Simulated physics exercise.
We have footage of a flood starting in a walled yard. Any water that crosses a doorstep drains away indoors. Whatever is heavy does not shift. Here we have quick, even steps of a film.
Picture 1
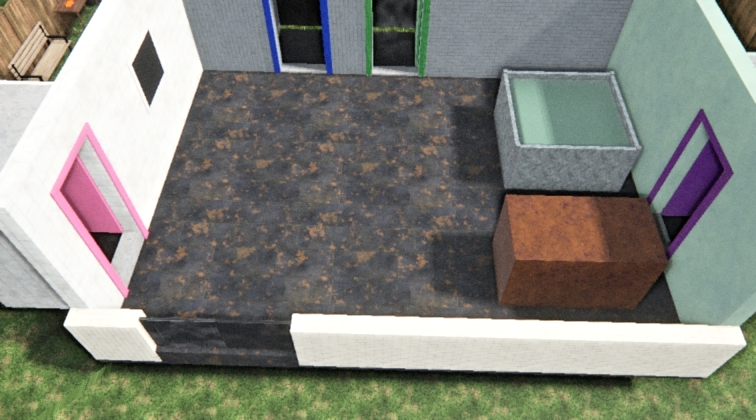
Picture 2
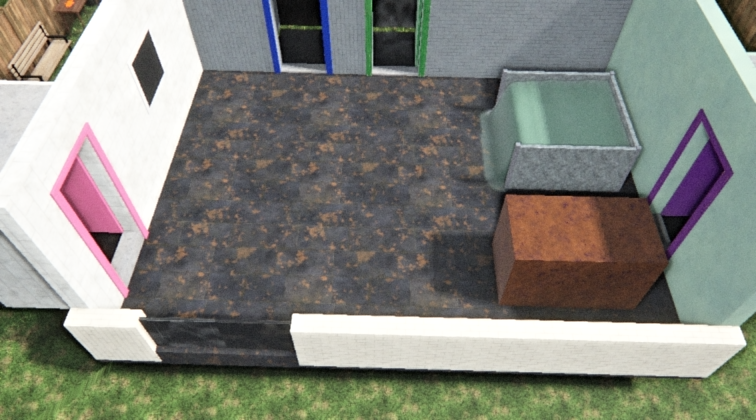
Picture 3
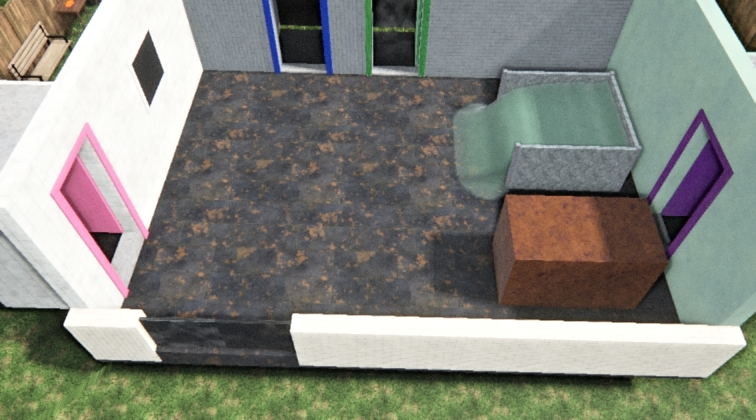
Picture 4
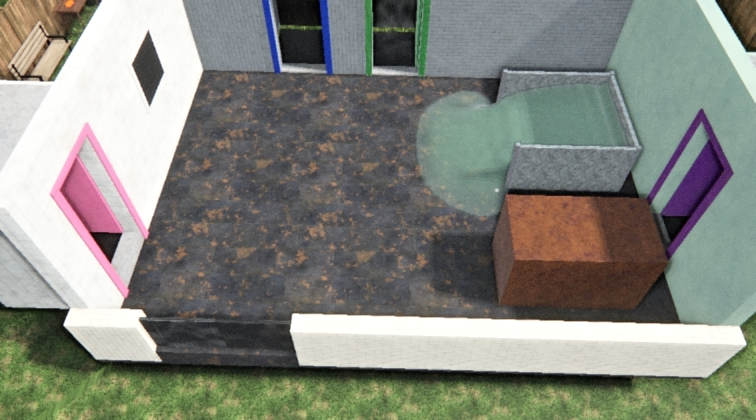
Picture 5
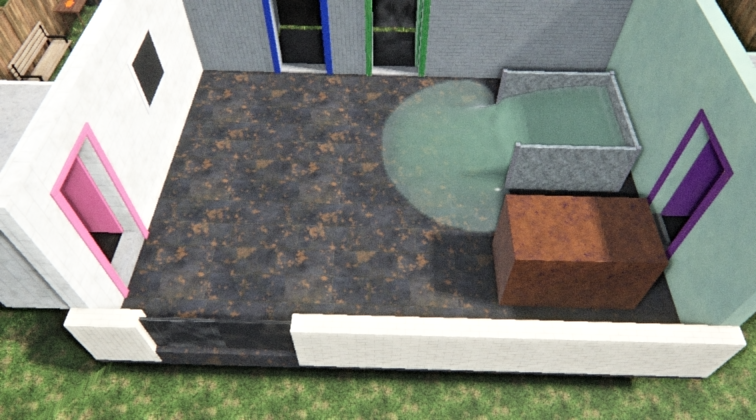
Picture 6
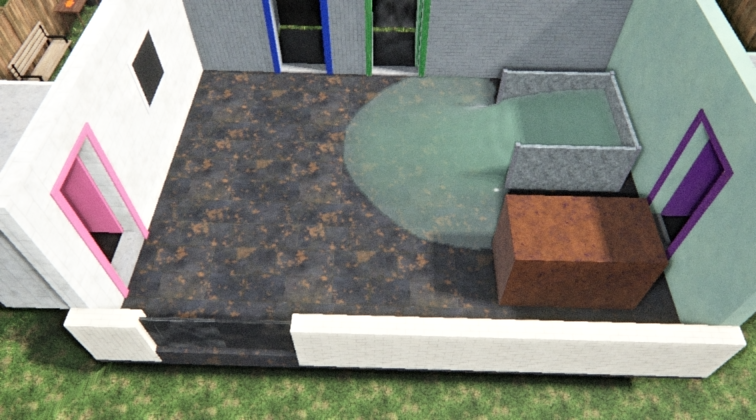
Walled yard with a dark mottled floor, water pouring from a grey tank's open left side and spreading leftward beside a rust-brown block.
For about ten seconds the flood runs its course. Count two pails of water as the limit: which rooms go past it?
Outcome: I expect the green door to go over the limit, I expect the pink door to stay within two buckets, I expect the blue door to go over the limit, I expect the purple door to go over the limit.
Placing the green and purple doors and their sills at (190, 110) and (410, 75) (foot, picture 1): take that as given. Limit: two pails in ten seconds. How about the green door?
Checking it, I find the green door overflows.
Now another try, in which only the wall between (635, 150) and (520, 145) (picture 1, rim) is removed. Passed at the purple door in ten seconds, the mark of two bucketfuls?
Here's my take: The purple door tops the limit.
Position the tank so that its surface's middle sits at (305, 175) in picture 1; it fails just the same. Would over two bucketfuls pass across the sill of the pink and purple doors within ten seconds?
Result: The pink door tops the limit and the purple door tops the limit.
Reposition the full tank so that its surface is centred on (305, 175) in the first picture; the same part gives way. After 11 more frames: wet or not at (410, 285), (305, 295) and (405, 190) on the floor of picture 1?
One after the other: No water, wet, clear.
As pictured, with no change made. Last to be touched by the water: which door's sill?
It's the purple-painted one.
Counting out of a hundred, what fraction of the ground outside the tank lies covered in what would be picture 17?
By my count, 70 percent.
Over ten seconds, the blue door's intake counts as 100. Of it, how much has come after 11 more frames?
By then roughly 10 percent of the ten-second total is in.
A moment on, water covers 55 % of the floor; the green door under two buckets in, the pink door not reached, the blue door wet at the sill, nothing in, the purple door not reached.
Next, water covers 70 % of the floor; the green door over two buckets in, the pink door wet at the sill, nothing in, the blue door under two buckets in, the purple door not reached.
Then, water covers 75 % of the floor; the green door over two buckets in, the pink door wet at the sill, nothing in, the blue door over two buckets in, the purple door not reached.
Later, water covers 75 % of the floor; the green door far over two buckets in, the pink door wet at the sill, nothing in, the blue door over two buckets in, the purple door not reached.
In the end, water covers 95 % of the floor; the green door far over two buckets in, the pink door wet at the sill, nothing in, the blue door over two buckets in, the purple door over two buckets in.
